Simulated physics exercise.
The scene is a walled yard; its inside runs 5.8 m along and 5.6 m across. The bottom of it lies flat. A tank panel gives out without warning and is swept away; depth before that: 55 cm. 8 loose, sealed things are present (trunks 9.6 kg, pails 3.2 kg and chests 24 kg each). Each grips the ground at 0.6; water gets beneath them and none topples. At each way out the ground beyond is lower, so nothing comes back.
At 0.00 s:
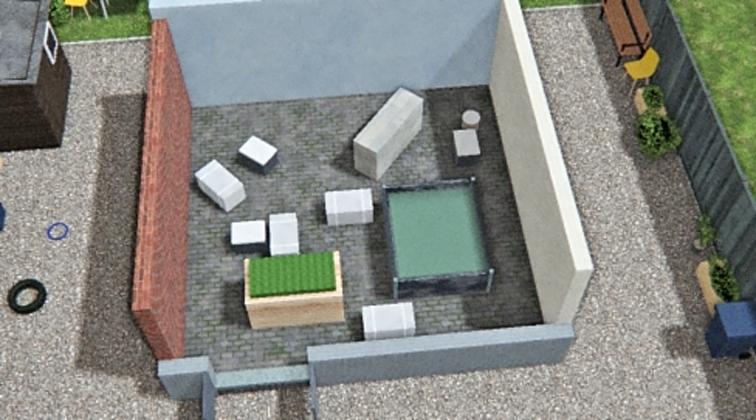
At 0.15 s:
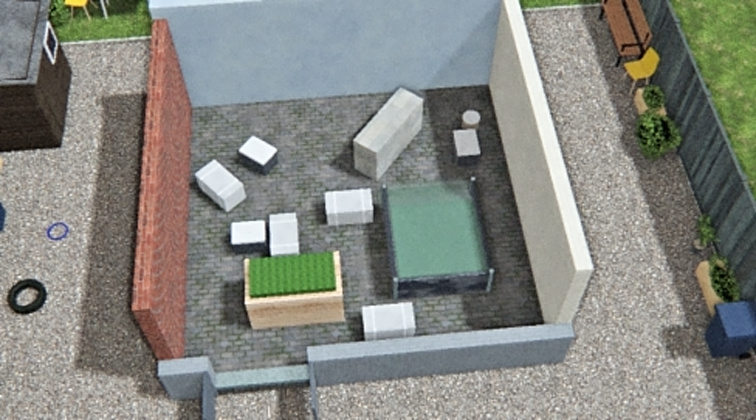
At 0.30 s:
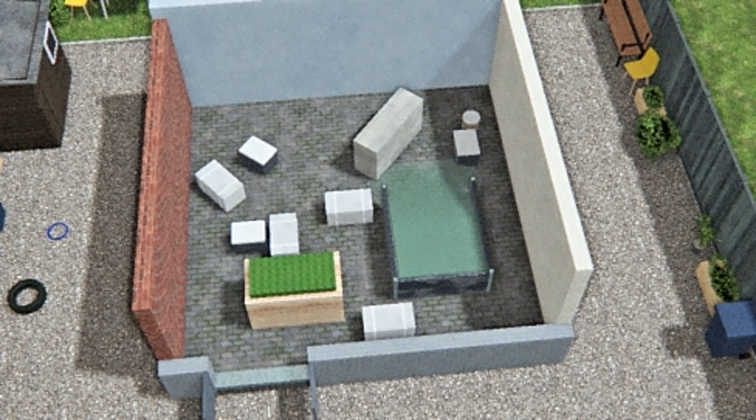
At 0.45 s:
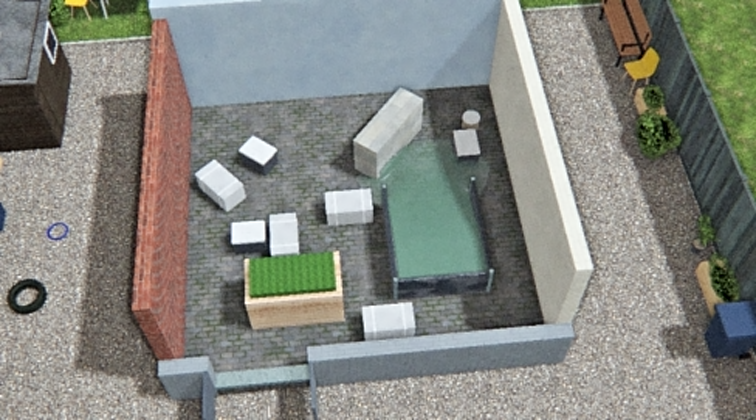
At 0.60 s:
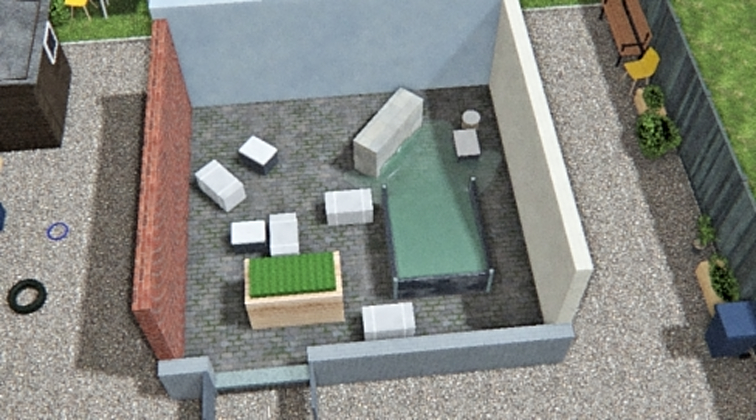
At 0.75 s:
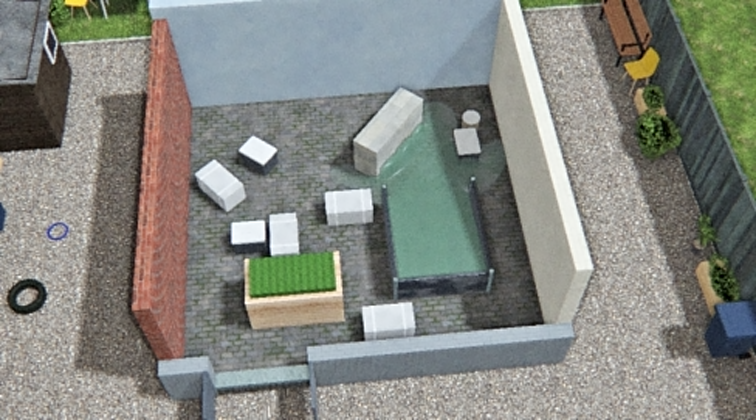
Green water spreading from the far side of a tank across dark paving in a walled yard, while scattered pale blocks stay still.
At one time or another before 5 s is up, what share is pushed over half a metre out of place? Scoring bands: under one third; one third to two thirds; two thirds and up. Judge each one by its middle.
Looks like the lowest band.
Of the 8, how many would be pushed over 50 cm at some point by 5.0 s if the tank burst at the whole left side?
In that case 5 of them.
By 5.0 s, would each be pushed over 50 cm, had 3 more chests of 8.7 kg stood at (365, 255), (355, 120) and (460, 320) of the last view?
Result, in sequence: Below the mark / above the mark / below the mark.
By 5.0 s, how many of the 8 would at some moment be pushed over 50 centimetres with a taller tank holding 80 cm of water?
Under that setup the answer is 3.
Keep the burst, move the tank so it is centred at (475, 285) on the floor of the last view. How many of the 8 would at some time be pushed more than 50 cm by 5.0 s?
That gives 2 of them.
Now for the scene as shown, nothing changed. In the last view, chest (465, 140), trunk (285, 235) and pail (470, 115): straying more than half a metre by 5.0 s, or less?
First exceeding it, second falling below it, third exceeding it.
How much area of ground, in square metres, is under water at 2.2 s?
Somewhere about 14 m2, give or take.
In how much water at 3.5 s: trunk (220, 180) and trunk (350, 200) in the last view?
3 and 2 cm.
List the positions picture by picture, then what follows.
The first frame shows a chest at (467, 141), on the bottom; a trunk at (219, 179) rests on the ground; 2.7 m2 under water; 0 of 8 have shifted.
The second frame shows a chest at (467, 141), on the bottom; a trunk at (219, 179) rests on the ground; 3.5 m2 under water; 0 of 8 have shifted.
The third frame shows a chest at (467, 141), on the bottom; a trunk at (219, 179), on the bottom; water covers 4.3 m2; 0 of 8 have shifted.
The fourth frame shows a chest at (467, 141), on the bottom; a trunk at (219, 179), on the bottom; water covers 5.1 m2; 0 of 8 have shifted.
The fifth frame shows a chest at (467, 141), on the bottom; a trunk at (219, 179), on the bottom; 5.8 m2 under water; 0 of 8 have shifted.
The sixth frame shows a chest at (467, 140) rests on the ground; a trunk at (219, 179) rests on the ground; water covers 6.5 m2; 0 of 8 have shifted.
After 1.1 s 0 of 8 are over 50 cm from their spots; 0 afloat.
After 2.2 s 2 of 8 are over 50 cm from their spots; 2 afloat.
After 3.5 s 2 of 8 are over 50 cm from their spots; 2 afloat.
After 5.0 s 1 of 8 are over 50 cm from their spots, and 2 have been at some point; 3 afloat.
